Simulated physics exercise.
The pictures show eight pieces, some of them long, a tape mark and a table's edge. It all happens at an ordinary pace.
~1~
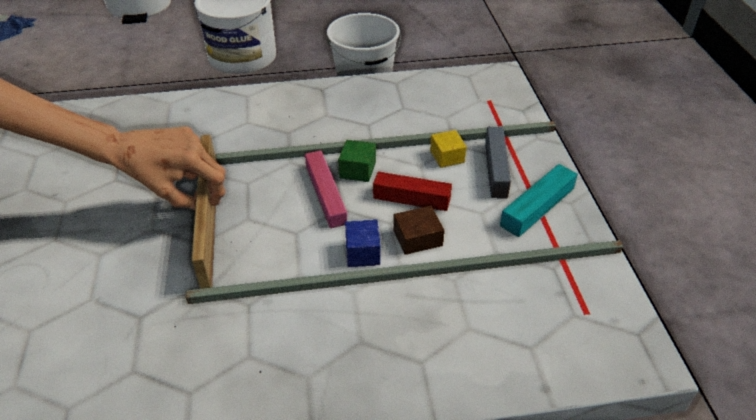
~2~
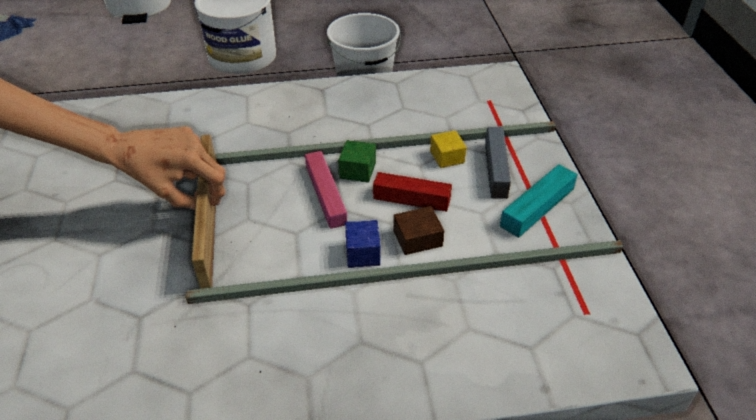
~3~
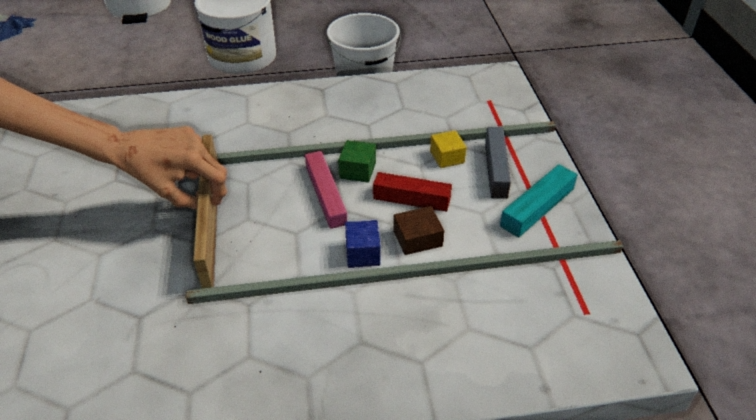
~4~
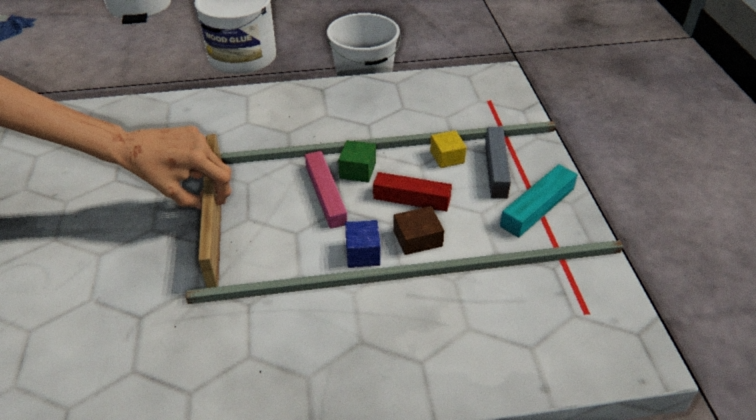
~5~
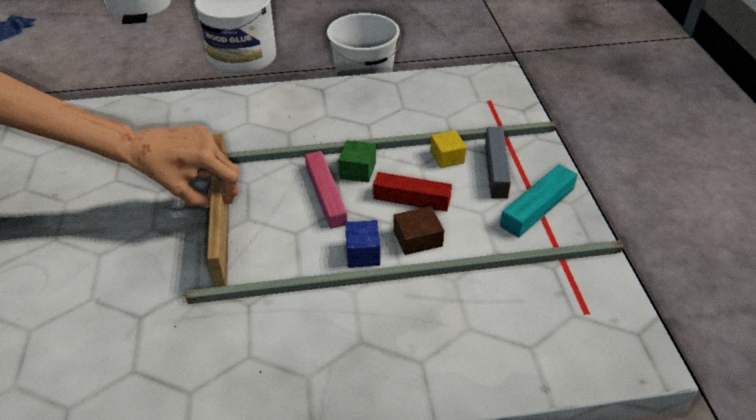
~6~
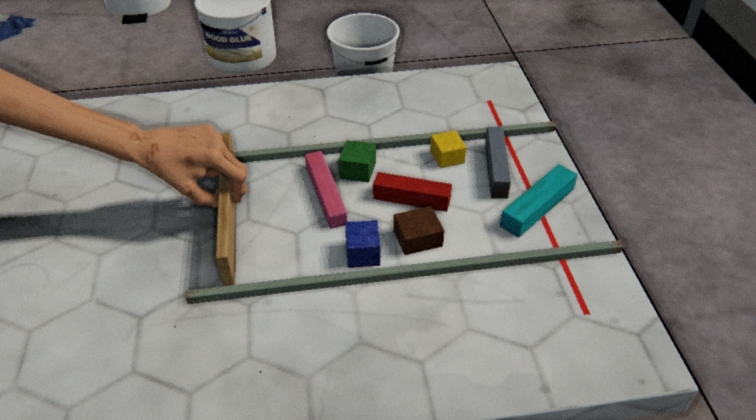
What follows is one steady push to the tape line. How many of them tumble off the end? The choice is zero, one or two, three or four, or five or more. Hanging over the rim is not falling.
The number that fall off is three or four.
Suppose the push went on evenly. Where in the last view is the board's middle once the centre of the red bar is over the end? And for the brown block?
About (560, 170), and (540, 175) for the other.
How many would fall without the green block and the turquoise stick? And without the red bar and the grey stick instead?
The counts: 1 and 2.
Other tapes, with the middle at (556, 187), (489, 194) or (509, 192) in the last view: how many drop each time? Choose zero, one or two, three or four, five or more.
One after another: At least five; none; just one or two.
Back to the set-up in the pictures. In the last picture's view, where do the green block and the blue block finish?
Near (544, 139) and (566, 221).
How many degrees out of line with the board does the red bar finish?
Roughly 5° out of line.
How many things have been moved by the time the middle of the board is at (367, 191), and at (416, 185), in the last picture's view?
First 5, then 6.
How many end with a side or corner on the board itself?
The number is 2.
Soon after, none off yet; turquoise stick at rest near (540, 200); grey stick at rest near (497, 161); yellow block at rest near (448, 149).
In the end, the number that fall off is three or four; gone, yellow block, grey stick and turquoise stick.
